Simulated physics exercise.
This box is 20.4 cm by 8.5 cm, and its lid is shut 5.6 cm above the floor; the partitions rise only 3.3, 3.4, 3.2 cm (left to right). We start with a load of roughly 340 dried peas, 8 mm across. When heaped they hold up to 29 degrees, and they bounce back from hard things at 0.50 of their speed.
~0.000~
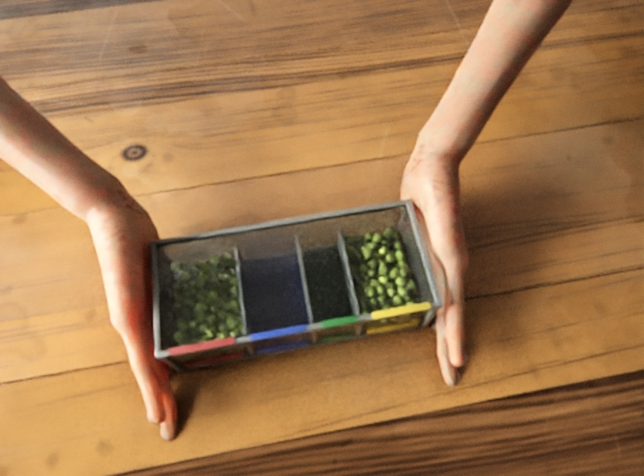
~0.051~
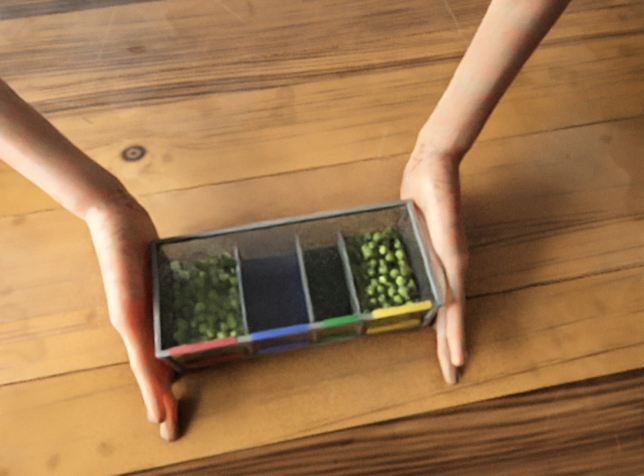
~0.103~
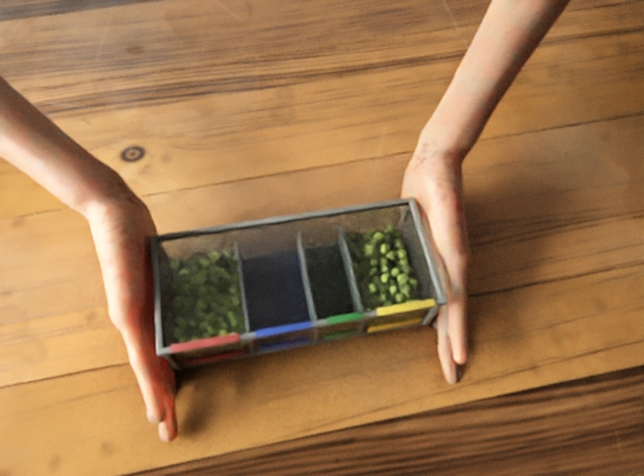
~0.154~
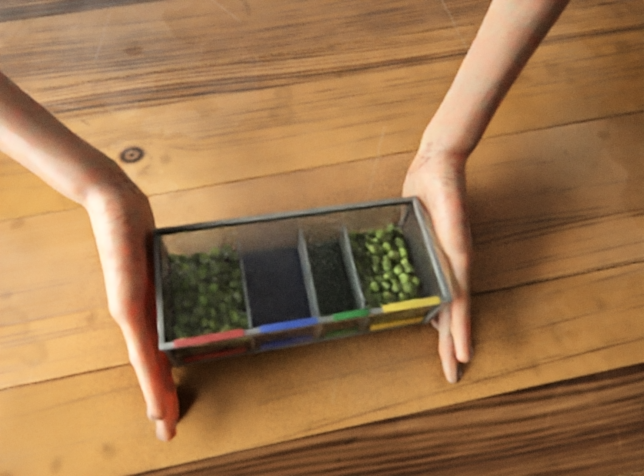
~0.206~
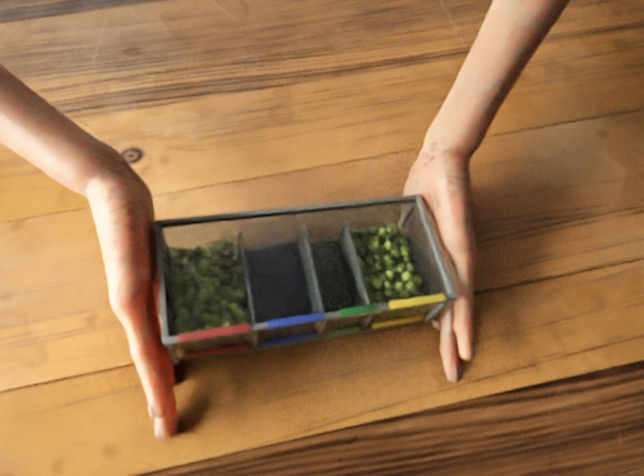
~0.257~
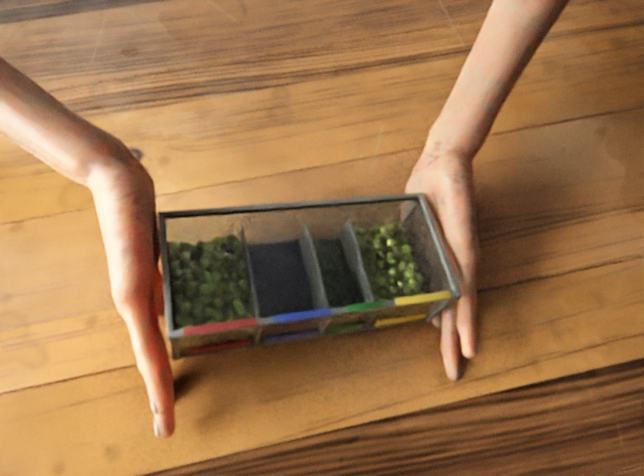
Clear divided box of green peas with red, blue, green and yellow edge strips tilting slightly between two hands on wood.
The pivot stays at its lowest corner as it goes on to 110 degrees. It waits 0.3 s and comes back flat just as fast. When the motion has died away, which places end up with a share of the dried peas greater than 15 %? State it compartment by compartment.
As I see it, red: Does not qualify; blue: Does not qualify; green: Does not qualify; yellow: Qualifies.
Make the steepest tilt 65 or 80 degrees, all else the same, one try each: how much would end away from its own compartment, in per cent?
First try: Around 10 %; second try: Around 25 %.
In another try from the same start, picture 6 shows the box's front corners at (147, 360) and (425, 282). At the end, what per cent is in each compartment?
Red = 100 %, blue = 0 %, green = 0 %, yellow = 0 %.
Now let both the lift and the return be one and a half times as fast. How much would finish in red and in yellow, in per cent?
In per cent, red gets 0 and yellow gets 95.
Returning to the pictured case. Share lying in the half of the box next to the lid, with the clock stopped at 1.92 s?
70 per cent, give or take.
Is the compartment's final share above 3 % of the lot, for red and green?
Red: False, green: True.
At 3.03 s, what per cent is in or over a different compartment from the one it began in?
About 55 per cent.
After 1.92 s, tilt 110 degrees; blue 10 %, green 10 %, yellow 80 %.
After 3.03 s, tilt 56 degrees; green 10 %, yellow 90 %.
After 4.11 s, tilt 0 degrees; green 10 %, yellow 90 %.
By 4.4 s all is still; red 0 %, blue 0 %, green 10 %, yellow 90 %.
